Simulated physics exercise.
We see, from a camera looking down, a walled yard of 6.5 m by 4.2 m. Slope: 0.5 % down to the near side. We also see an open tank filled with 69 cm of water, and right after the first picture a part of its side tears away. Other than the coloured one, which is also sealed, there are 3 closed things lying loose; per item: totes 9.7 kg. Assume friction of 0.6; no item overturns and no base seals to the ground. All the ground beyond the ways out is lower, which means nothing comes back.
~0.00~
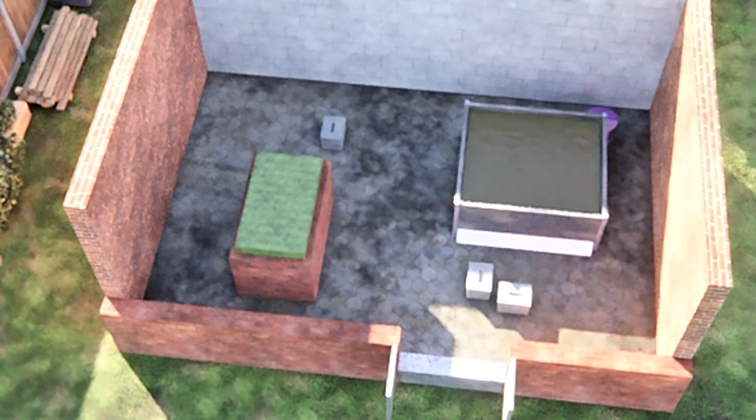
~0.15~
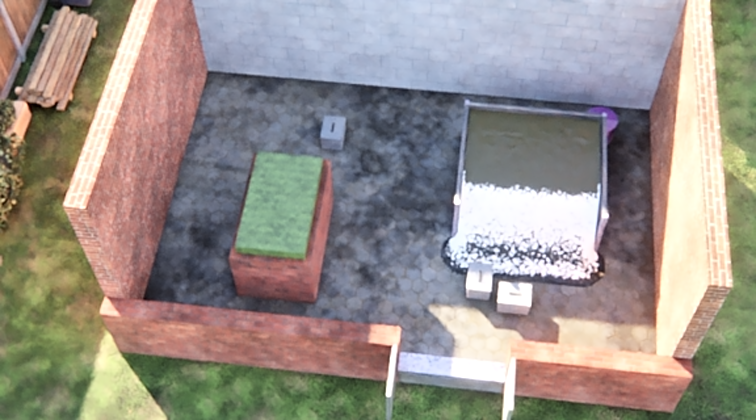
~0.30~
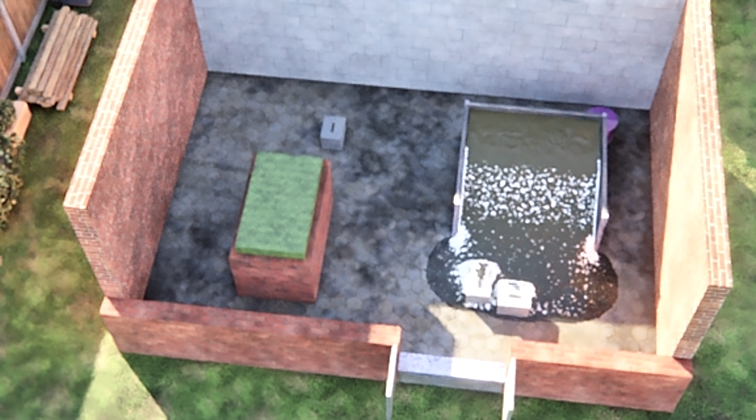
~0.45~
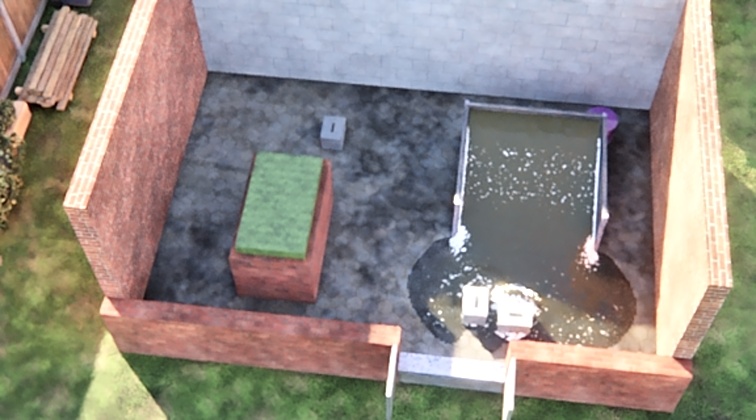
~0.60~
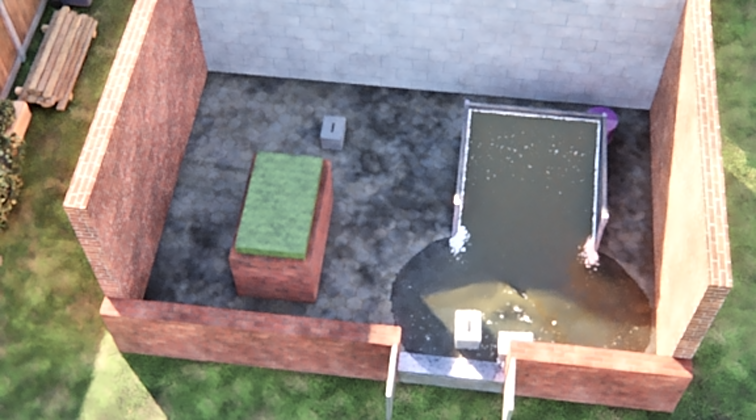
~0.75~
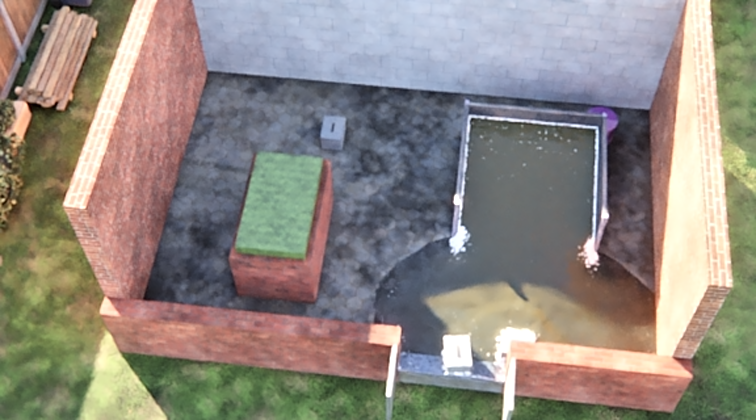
To begin with, a full tank stands in a brick-walled yard beside a grass-topped block, with two pale boxes before it. The tank's front gives way and foaming water surges out, spreading across the paving and pushing both boxes toward the front opening, while another box and a purple object stay put.
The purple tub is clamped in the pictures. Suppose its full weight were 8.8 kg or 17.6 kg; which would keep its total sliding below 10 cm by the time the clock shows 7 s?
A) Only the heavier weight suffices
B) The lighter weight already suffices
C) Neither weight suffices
(C) Neither weight suffices.
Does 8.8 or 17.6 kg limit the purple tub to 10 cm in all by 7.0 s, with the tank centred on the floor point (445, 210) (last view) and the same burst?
Lab note - in that case: Lighter mass suffices.
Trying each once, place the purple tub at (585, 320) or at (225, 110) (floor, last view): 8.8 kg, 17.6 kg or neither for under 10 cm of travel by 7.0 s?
Well, nothing does it for the first, just the big one for the second.
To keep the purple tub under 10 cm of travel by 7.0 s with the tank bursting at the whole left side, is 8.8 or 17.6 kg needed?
With that failure, the big mass alone works.
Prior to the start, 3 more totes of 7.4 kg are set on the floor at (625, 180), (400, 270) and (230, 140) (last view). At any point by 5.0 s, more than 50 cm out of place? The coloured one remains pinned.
In order: Farther, then not as far, then not as far.
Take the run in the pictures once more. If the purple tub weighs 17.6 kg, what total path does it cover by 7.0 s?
250 cm or so in all.
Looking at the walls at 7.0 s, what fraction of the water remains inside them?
Around 62 per cent of the water is still in there.
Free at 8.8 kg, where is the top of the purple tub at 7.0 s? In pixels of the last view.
Near (269, 84).
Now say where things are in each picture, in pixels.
The purple tub at (601, 119), on the bottom; water covers 2.9 m2; 0 of 4 have shifted, in the first frame.
The purple tub at (601, 119), on the bottom; 3.9 m2 under water; 0 of 4 have shifted, in the second frame.
The purple tub at (601, 119) rests on the ground; 5.1 m2 under water; 1 of 4 have shifted, in the third frame.
The purple tub at (601, 119), on the bottom; 6.6 m2 under water; 2 of 4 have shifted, in the fourth frame.
The purple tub at (601, 119), on the bottom; water covers 8.0 m2; 2 of 4 have shifted, in the fifth frame.
The purple tub at (601, 119), on the bottom; water covers 8.8 m2; 2 of 4 have shifted, in the sixth frame.
After 1.4 s the purple tub would be 0 cm from its start with 8.8 kg and 0 cm from its start with 17.6 kg; 0 cm of water round it then.
After 3.1 s the purple tub would be 37 cm from its start with 8.8 kg and 35 cm from its start with 17.6 kg; 7 cm of water round it then.
After 4.9 s the purple tub would be 222 cm from its start with 8.8 kg and 168 cm from its start with 17.6 kg; 8 cm of water round it then.
After 7.0 s the purple tub would be 471 cm from its start with 8.8 kg and 238 cm from its start with 17.6 kg; 5 cm of water round it then.
